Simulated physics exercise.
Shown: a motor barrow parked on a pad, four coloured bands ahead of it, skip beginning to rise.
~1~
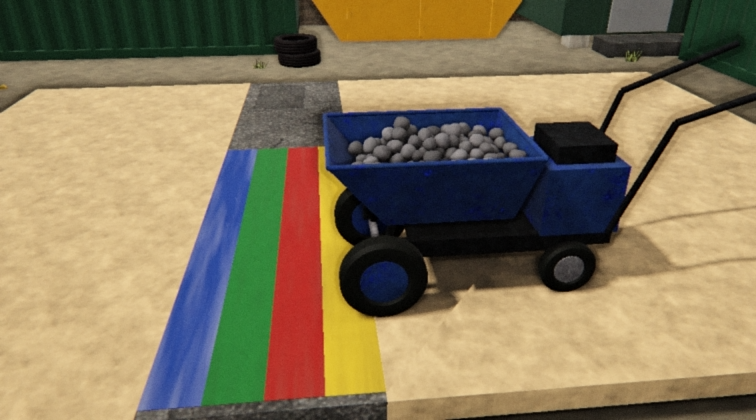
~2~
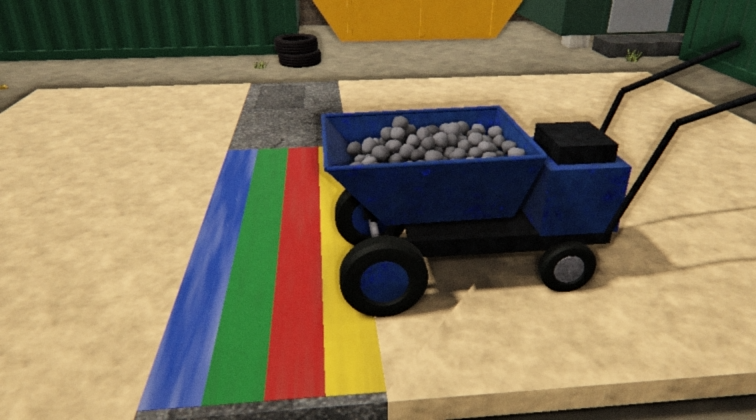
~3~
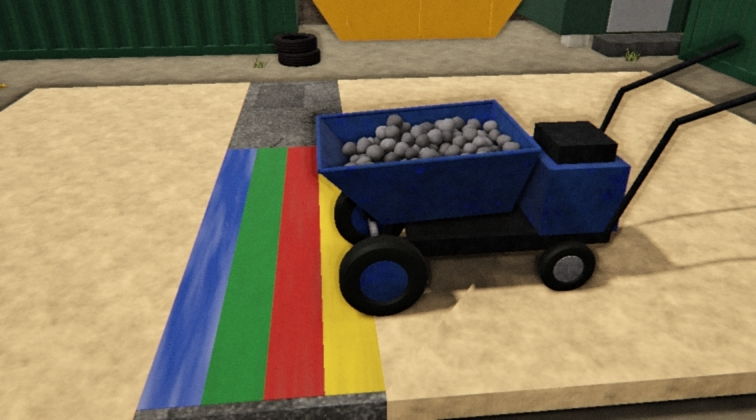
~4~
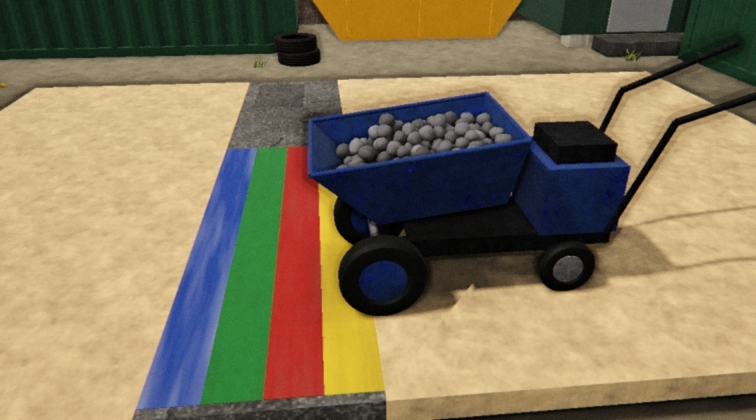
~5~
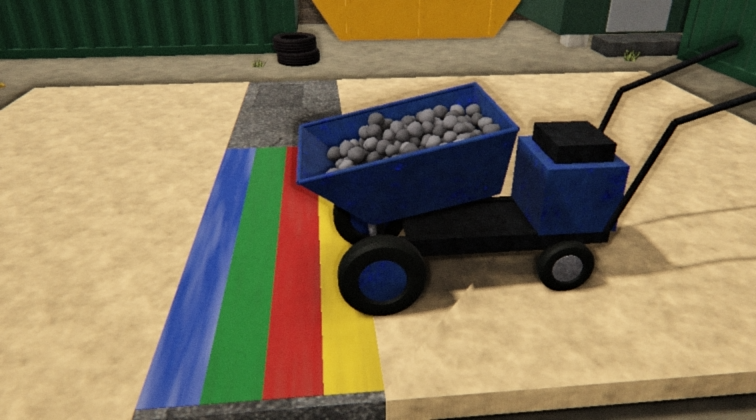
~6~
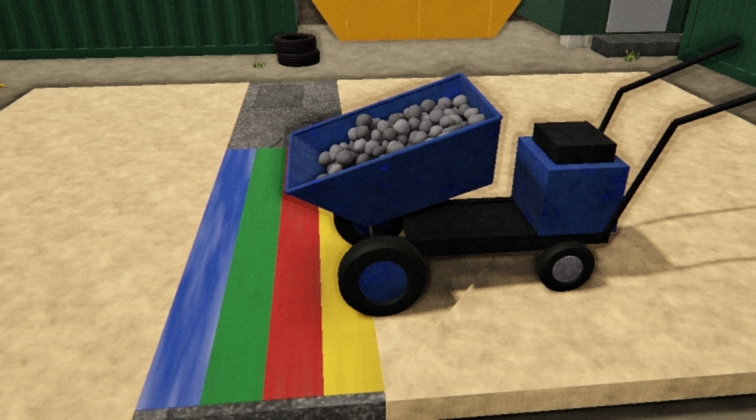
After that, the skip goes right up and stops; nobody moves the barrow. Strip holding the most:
Blue strip.
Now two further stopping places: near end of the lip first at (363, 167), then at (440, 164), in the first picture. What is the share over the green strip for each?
You'd get around 30 in a hundred, then 20 in a hundred.
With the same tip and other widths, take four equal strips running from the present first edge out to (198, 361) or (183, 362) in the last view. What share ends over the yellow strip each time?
Roughly 0 % and 0 %.
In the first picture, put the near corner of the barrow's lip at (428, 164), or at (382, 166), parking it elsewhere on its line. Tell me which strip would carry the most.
For the first spot it is red, for the second the green strip.
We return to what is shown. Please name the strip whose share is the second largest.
The green one.
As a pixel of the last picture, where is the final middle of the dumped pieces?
Resting centre, last frame: Roughly (201, 281).
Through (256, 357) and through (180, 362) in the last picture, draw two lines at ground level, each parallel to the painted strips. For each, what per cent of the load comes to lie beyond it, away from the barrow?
About 80 and 40 per cent.
Soon after the last picture, skip tipped steeply; all in the skip.
A little later, skip tipped right over; most in the skip; a small part over the green strip; about a quarter over the blue strip; a stray few off the paint.
Later still, skip tipped right over; about a quarter in the skip; about a quarter over the green strip; about a third over the blue strip; about a quarter off the paint.
At rest, skip tipped right over; about a quarter in the skip; none over the yellow strip; none over the red strip; about a quarter over the green strip; about a third over the blue strip; about a quarter off the paint.
